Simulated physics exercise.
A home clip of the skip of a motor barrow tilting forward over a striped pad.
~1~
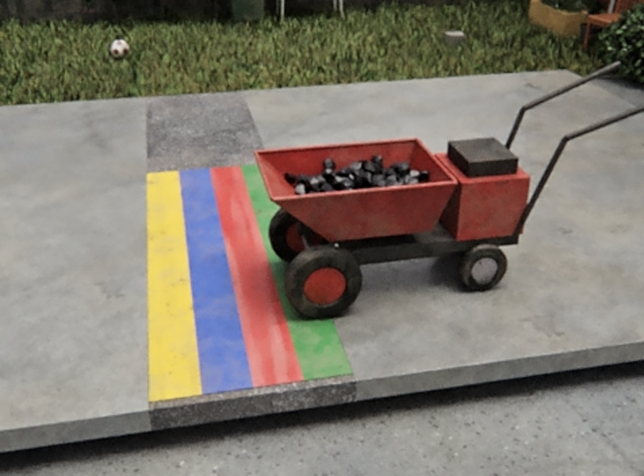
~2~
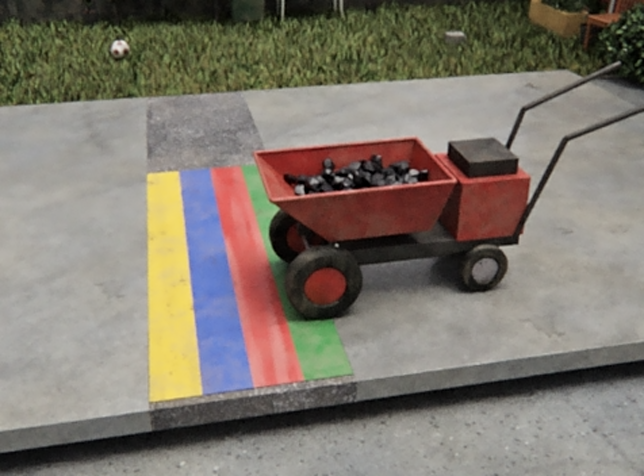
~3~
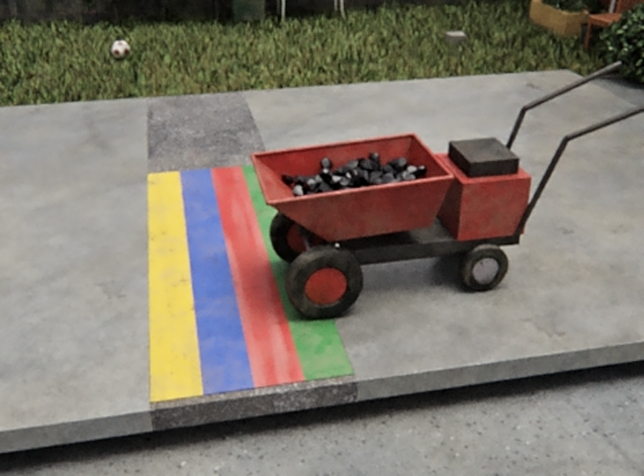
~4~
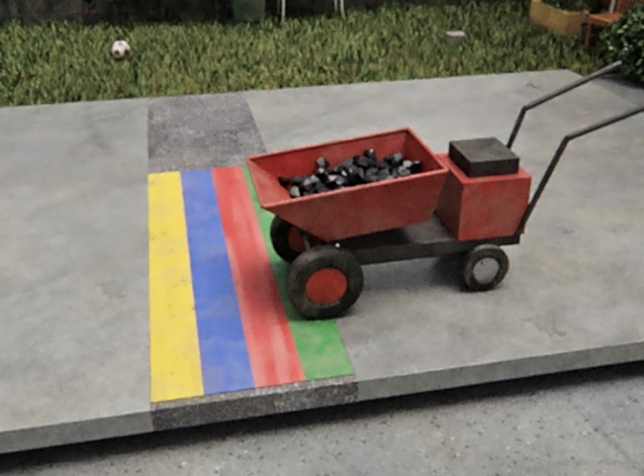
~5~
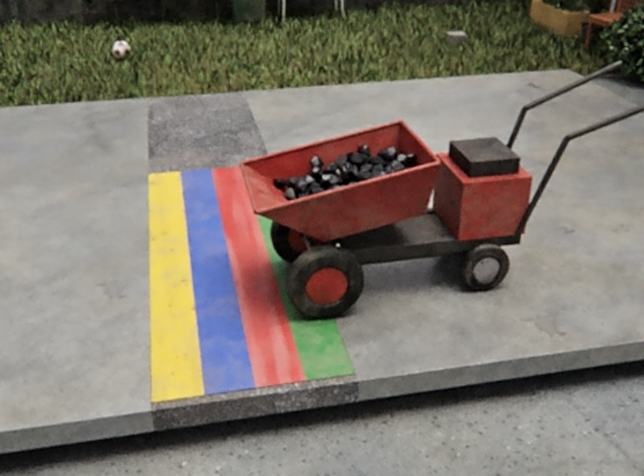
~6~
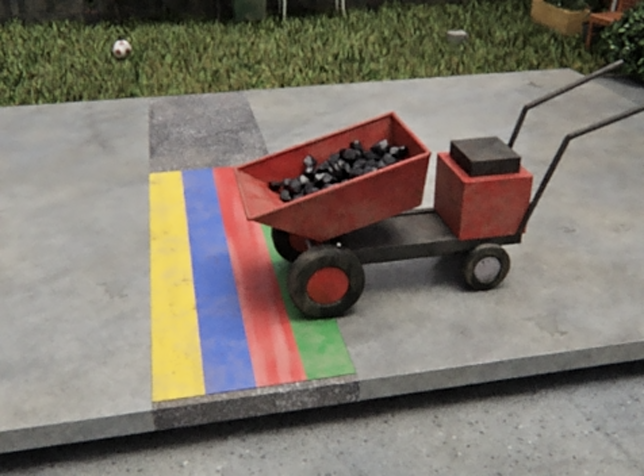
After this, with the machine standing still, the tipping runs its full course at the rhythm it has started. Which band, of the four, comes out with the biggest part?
The yellow band comes out ahead.
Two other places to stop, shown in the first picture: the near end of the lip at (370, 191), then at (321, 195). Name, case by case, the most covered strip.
The strip in red first, the blue strip second.
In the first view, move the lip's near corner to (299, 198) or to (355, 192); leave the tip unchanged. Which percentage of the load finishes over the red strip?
Some 0 % then some 30 %.
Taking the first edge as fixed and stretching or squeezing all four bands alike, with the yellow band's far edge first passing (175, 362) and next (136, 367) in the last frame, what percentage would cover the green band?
I'd estimate some 0 per cent, and then some 0 per cent.
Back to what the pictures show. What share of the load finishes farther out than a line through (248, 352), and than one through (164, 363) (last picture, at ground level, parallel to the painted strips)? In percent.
In order, some 70 % then some 30 %.
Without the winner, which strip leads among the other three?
In second place: The blue one.
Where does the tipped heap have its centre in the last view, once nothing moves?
Resting centre, last frame: Roughly (169, 303).
Shortly afterwards, skip tipped steeply; the whole lot in the skip.
Next, skip tipped right over; near two thirds in the skip; a little over the blue strip; near a quarter over the yellow strip; only a few off the paint.
Some moments later, skip tipped right over; near a third in the skip; a little over the blue strip; near a third over the yellow strip; near a quarter off the paint.
In the end, skip tipped right over; near a third in the skip; none at all over the green strip; none at all over the red strip; a little over the blue strip; near a third over the yellow strip; near a quarter off the paint.
